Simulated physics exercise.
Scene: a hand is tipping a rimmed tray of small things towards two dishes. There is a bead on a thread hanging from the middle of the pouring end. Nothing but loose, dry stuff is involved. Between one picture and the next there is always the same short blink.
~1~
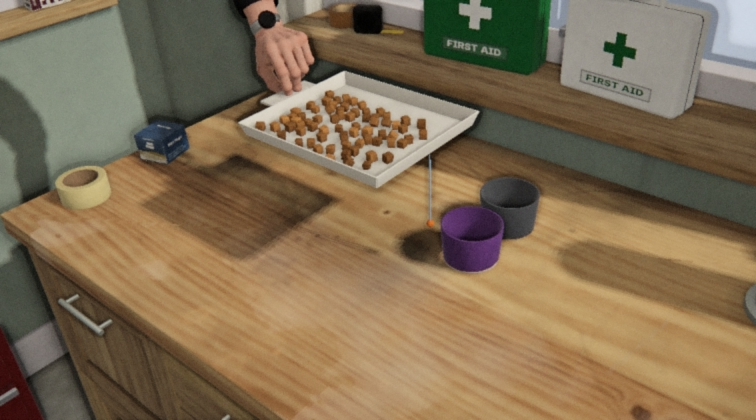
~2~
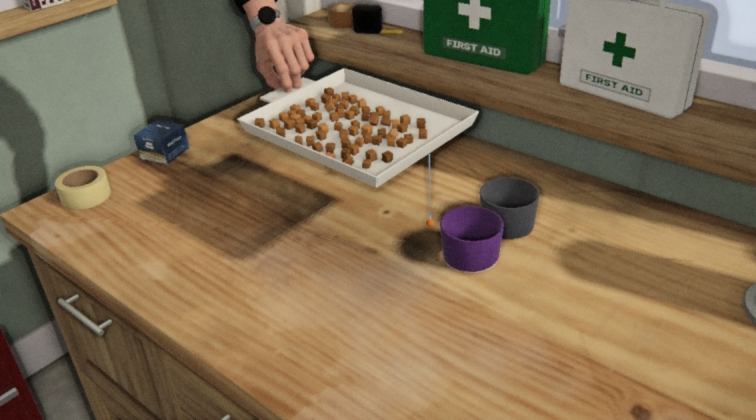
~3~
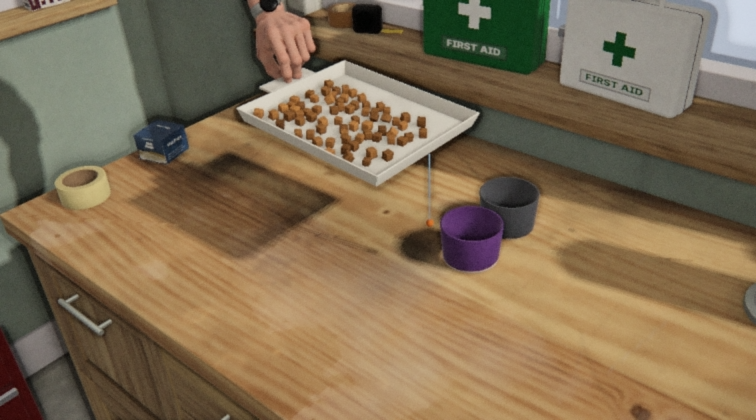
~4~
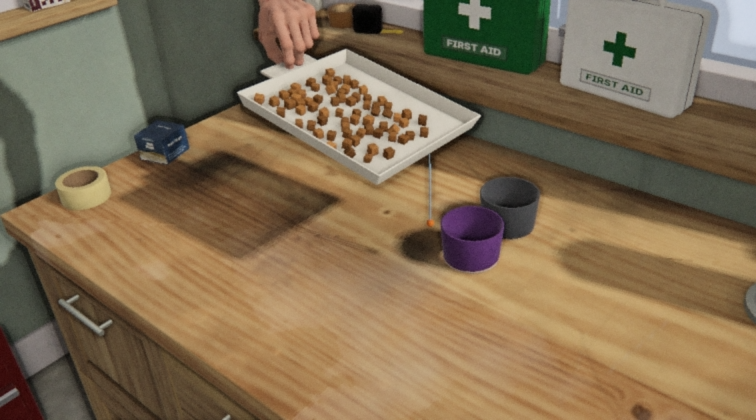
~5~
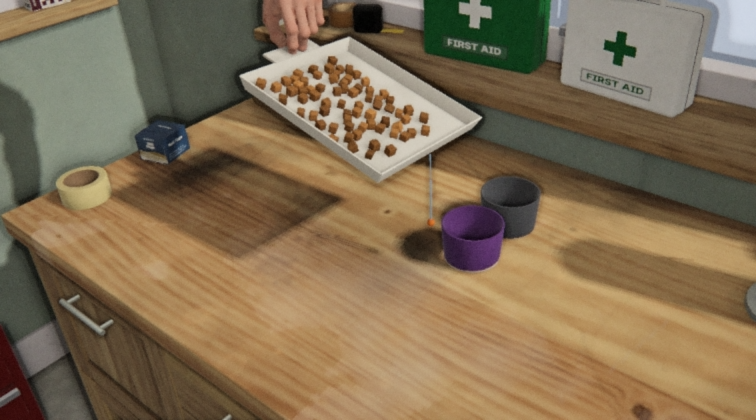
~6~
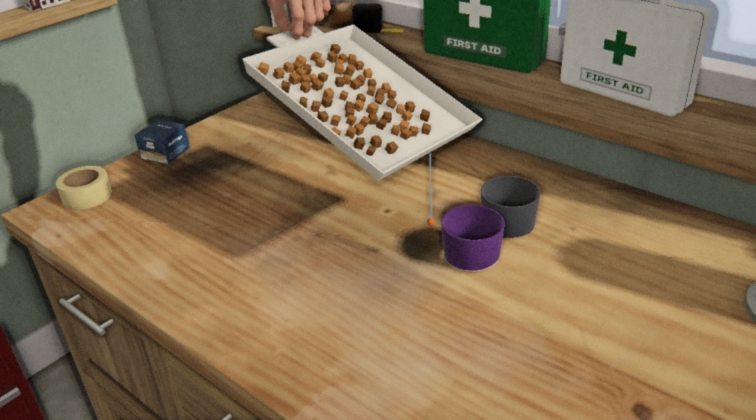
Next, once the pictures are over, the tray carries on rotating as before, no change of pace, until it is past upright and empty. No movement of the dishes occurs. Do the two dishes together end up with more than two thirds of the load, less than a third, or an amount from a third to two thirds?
From a third to two thirds.
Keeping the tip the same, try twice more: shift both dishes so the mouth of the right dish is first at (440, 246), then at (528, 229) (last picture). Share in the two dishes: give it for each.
Trial 1 near 10 percent, trial 2 near 10 percent.
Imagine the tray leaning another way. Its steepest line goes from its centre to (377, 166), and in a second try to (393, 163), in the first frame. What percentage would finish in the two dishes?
0 % then 0 %, roughly.
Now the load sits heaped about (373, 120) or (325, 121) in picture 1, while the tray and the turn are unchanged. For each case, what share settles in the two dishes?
It would be roughly 60 per cent for the first and roughly 50 per cent for the second.
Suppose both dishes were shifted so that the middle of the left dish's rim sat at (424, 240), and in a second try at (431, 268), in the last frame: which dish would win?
Try one: The right-side dish. Try two: The right-side dish.
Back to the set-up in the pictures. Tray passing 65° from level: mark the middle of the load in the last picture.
In the last view the centre sits at roughly (438, 125).
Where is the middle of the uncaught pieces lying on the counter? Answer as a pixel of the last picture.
Estimate: Around (508, 266).
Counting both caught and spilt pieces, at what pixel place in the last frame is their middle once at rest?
Centre at rest, last view: Approx. (476, 251).
Soon after the last picture, tray tipped steeply; nearly all on the tray; a stray few in the air.
A little later, tray tipped past a quarter turn; about half on the tray; a small part in the left dish; a small part in the right dish; a small part outside both; about a quarter in the air.
Later still, tray tipped past a quarter turn; about half in the left dish; a small part in the right dish; about half outside both.
By the end, tray tipped past a quarter turn; about half in the left dish; a small part in the right dish; about half outside both.
